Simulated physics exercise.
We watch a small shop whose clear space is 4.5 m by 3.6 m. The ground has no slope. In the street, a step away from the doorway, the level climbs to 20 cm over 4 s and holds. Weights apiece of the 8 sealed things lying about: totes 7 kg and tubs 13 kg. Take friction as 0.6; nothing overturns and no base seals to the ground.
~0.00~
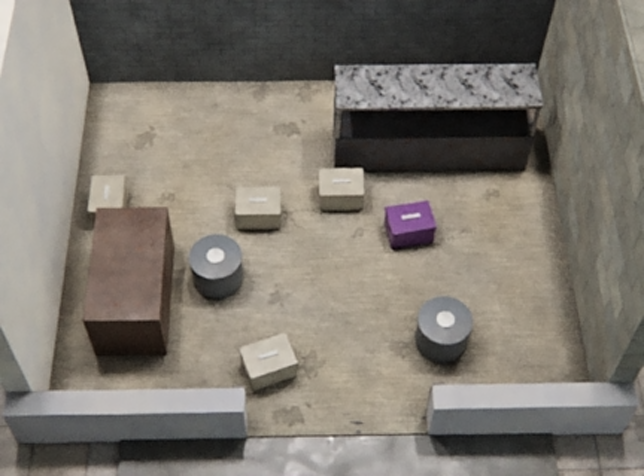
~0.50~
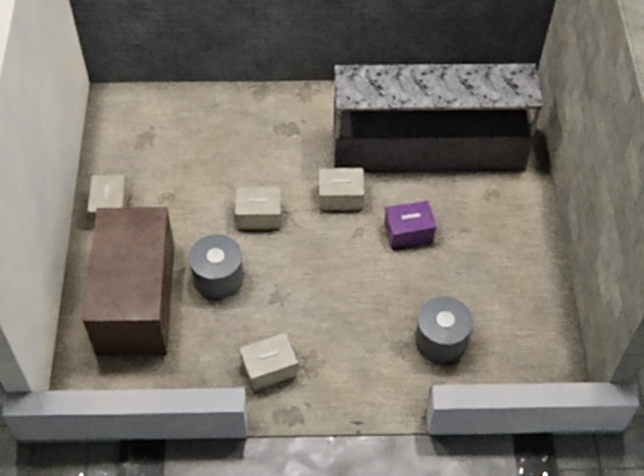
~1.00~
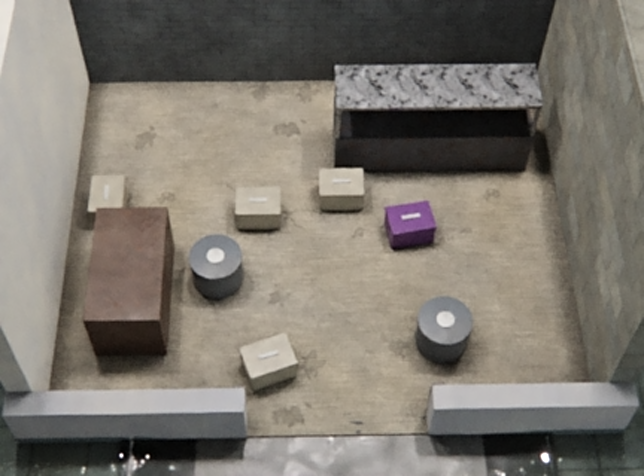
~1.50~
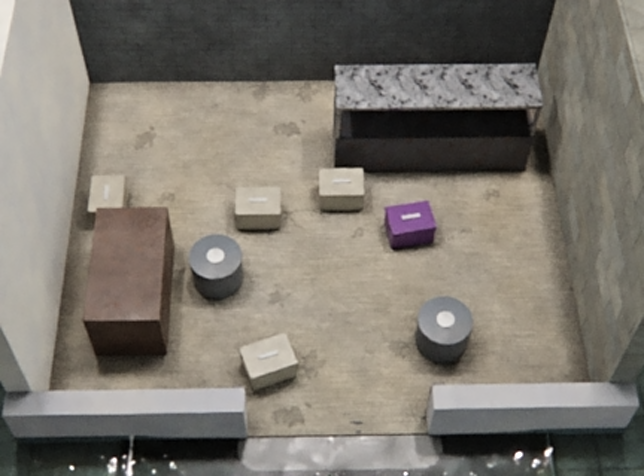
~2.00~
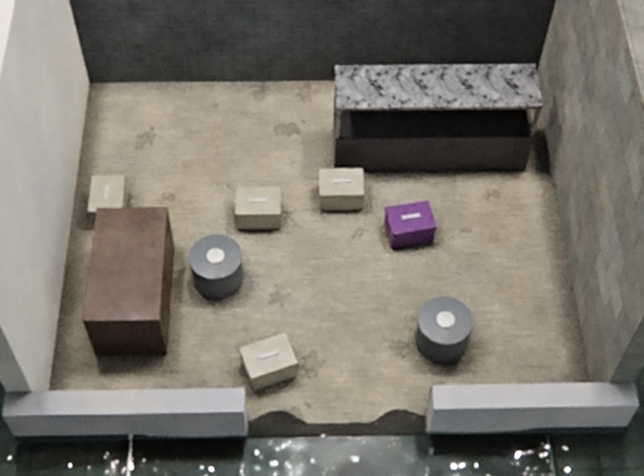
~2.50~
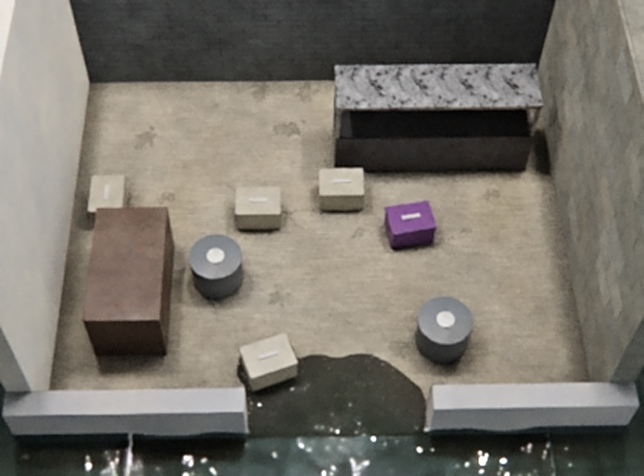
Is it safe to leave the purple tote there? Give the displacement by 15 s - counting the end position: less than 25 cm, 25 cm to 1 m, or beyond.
The purple tote moves a short way.
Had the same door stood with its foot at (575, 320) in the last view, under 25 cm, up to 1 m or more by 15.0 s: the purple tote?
Then the purple tote travels far.
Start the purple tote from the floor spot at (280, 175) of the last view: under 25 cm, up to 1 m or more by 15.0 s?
It gets carried off.
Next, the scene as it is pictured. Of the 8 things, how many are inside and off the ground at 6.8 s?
I count 2.
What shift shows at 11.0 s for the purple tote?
About 150 cm.
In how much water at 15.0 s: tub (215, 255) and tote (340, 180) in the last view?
About 16 and 16 cm.
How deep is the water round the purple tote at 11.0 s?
Roughly 10 cm.
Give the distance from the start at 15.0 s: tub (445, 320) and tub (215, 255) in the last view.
In that order: 100 cm, 120 cm.
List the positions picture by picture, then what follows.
The purple tote at (411, 217), on the bottom; 0.0 m2 under water; 0 of 8 have shifted, in the first picture.
The purple tote at (411, 217) rests on the ground; 0.0 m2 under water; 0 of 8 have shifted, in the second picture.
The purple tote at (411, 217), on the bottom; water covers 0.0 m2; 0 of 8 have shifted, in the third picture.
The purple tote at (411, 217), on the bottom; water covers 0.0 m2; 0 of 8 have shifted, in the fourth picture.
The purple tote at (411, 217), on the bottom; water covers 0.0 m2; 0 of 8 have shifted, in the fifth picture.
The purple tote at (411, 217) rests on the ground; 0.5 m2 under water; 0 of 8 have shifted, in the sixth picture.
After 3.5 s the purple tote is near (411, 217), 0.0 m from its start, aground; 0 afloat.
After 6.8 s the purple tote is near (542, 181), 1.2 m from its start, afloat; 2 afloat.
After 11.0 s the purple tote is near (521, 343), 1.5 m from its start, afloat; 8 afloat.
After 15.0 s the purple tote is near (444, 250), 0.5 m from its start, afloat; 8 afloat.
